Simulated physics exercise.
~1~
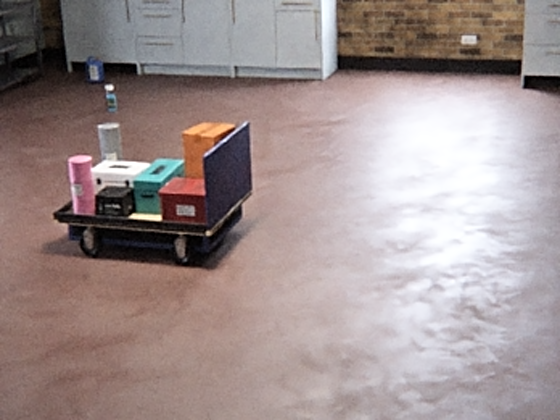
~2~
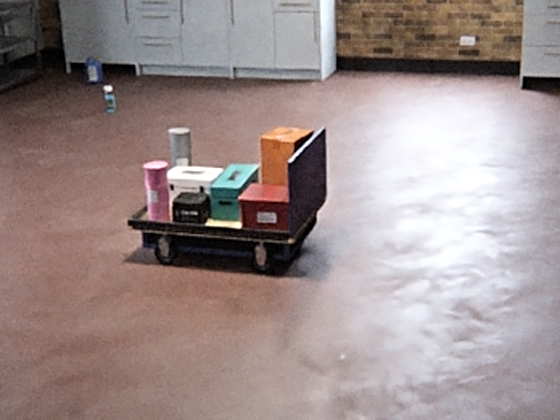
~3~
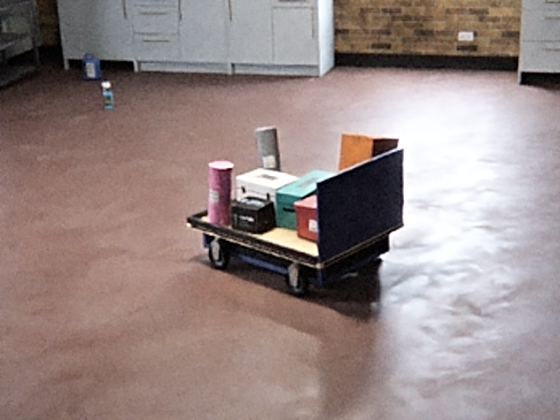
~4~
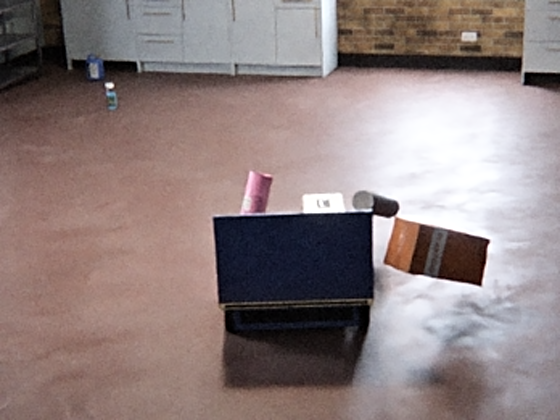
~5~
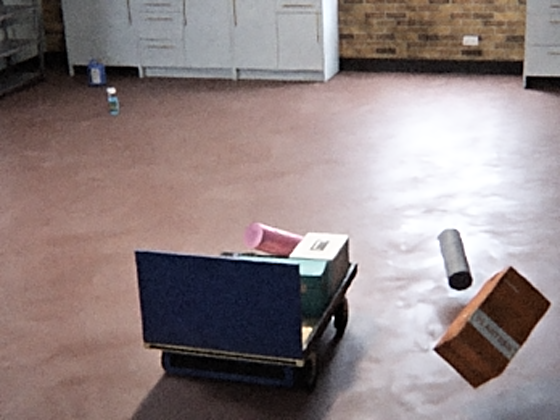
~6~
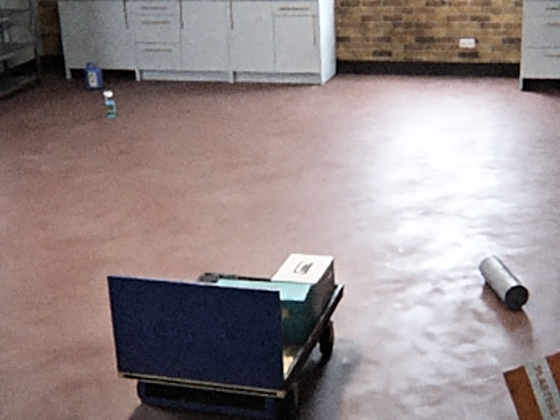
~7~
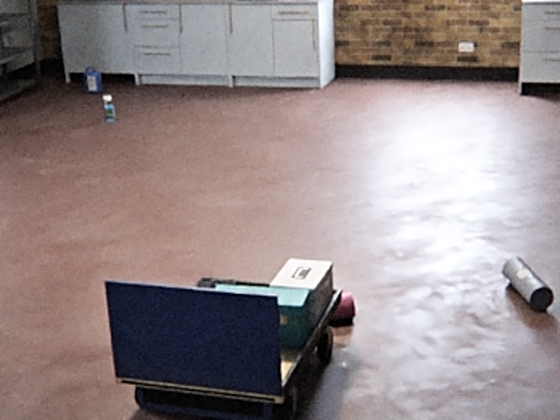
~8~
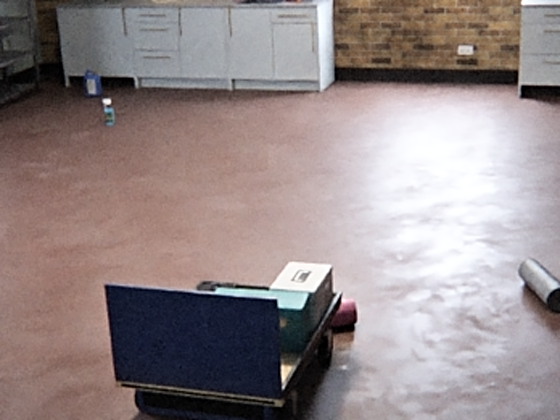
A loaded cart turns sharply and stops, spilling an orange box and two canisters.
